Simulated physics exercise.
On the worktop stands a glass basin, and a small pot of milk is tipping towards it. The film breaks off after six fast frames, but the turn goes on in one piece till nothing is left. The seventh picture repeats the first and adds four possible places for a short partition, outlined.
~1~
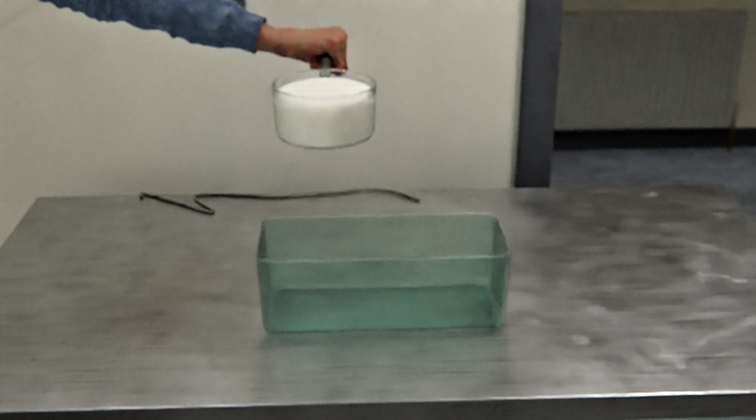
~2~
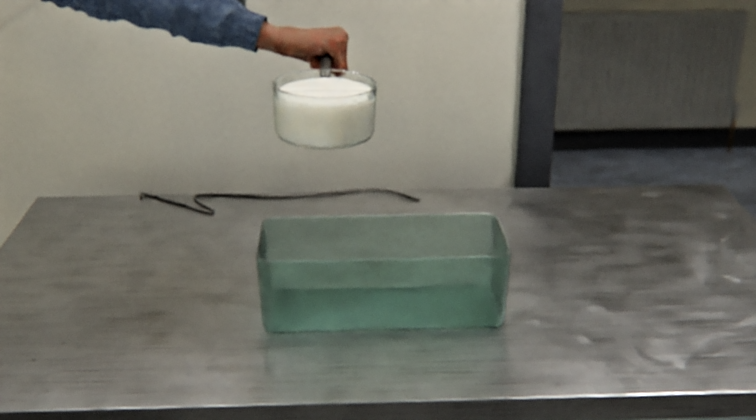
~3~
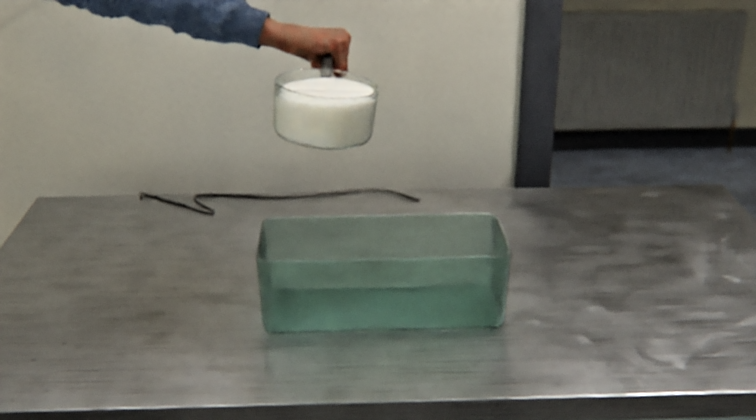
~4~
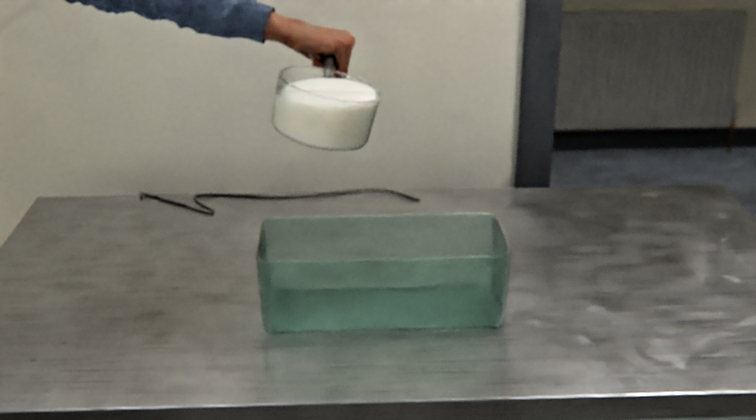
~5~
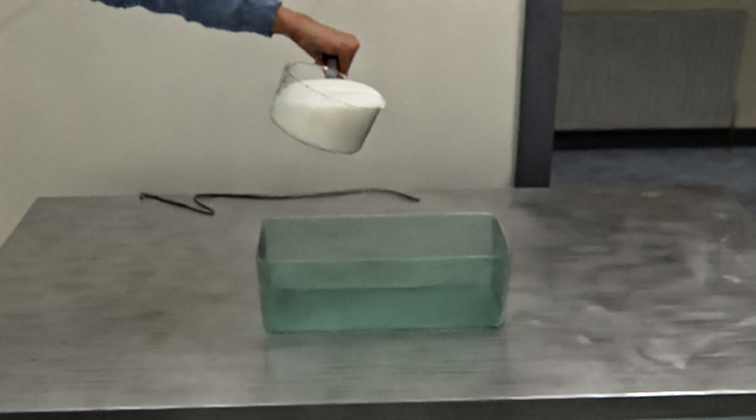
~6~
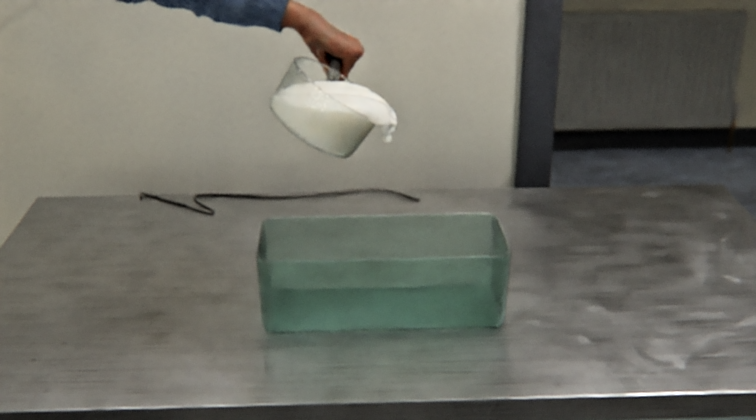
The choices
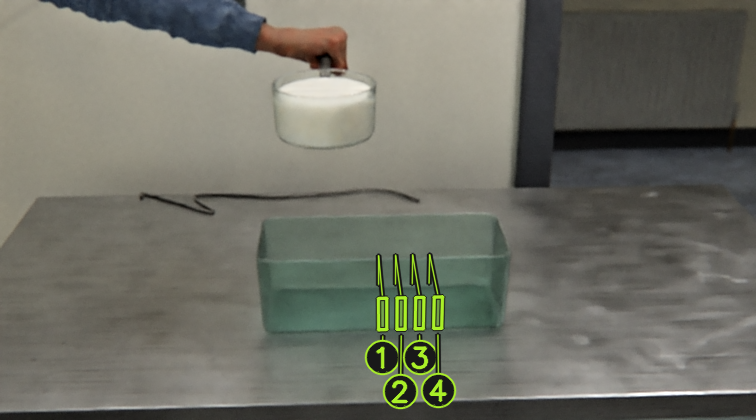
At first, a hand reaching in from the left holds a small clear pot of milk upright above a greenish glass basin on a metal worktop. The hand then tilts the pot gradually to the right, and by the end a little milk slips over the lowered lip.
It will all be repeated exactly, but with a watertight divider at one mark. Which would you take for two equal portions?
I would pick place 4.
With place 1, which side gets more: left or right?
The right side.
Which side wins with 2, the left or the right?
The right one.
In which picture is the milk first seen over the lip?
In picture 5.
On the marked copy, 1 at (382, 335); 2 at (401, 335); 3 at (419, 335); 4 at (437, 334).
If 1 is chosen, about 5 % ends left of the wall and 94 % right of it.
If 2 is chosen, about 14 % ends left of the wall and 85 % right of it.
If 3 is chosen, about 30 % ends left of the wall and 69 % right of it.
If 4 is chosen, about 53 % ends left of the wall and 46 % right of it.
